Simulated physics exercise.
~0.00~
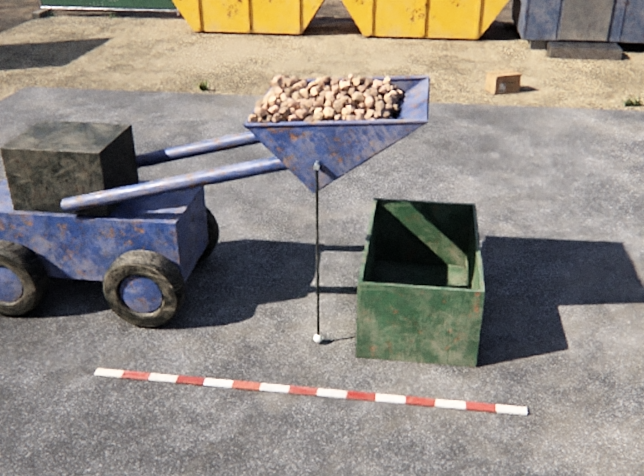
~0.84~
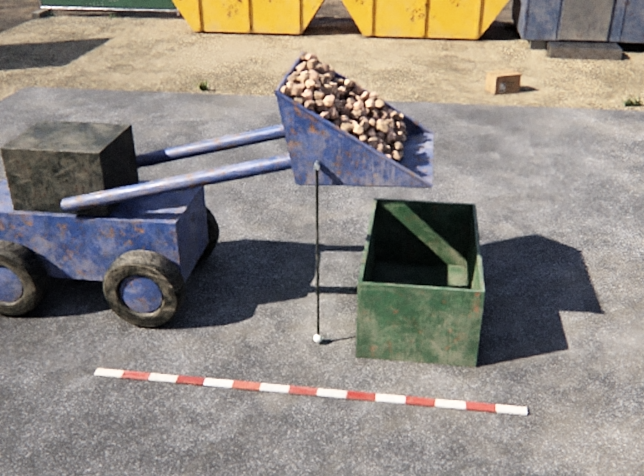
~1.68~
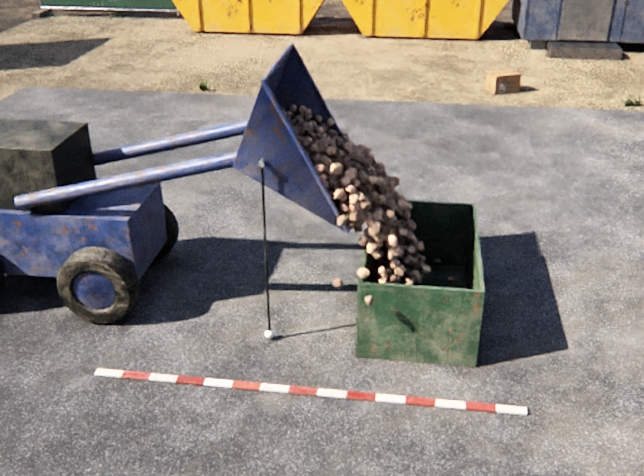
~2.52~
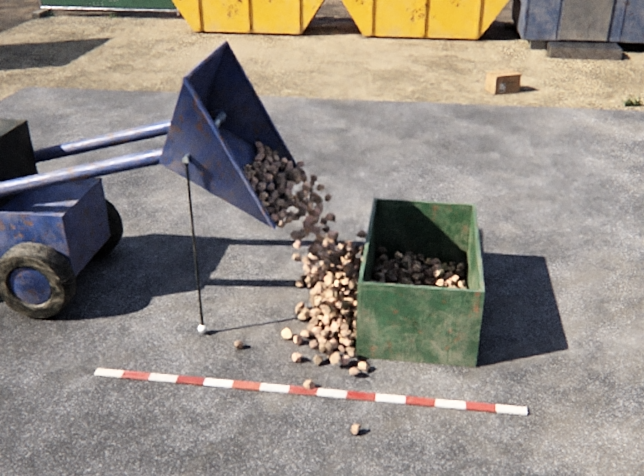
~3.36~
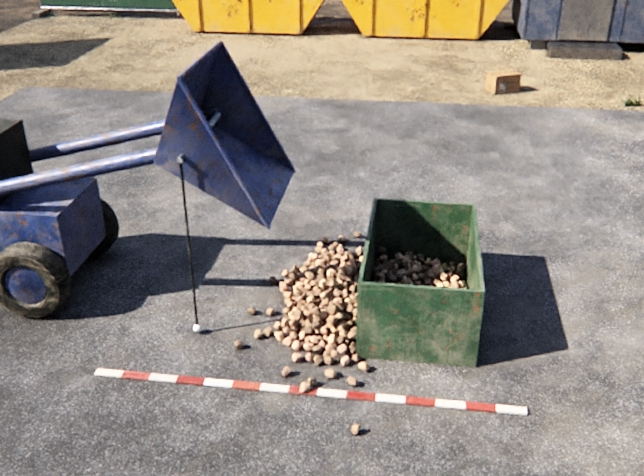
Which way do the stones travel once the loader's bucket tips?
They move downward, sliding out of the tilted bucket and falling into the green bin and onto the ground beside it.
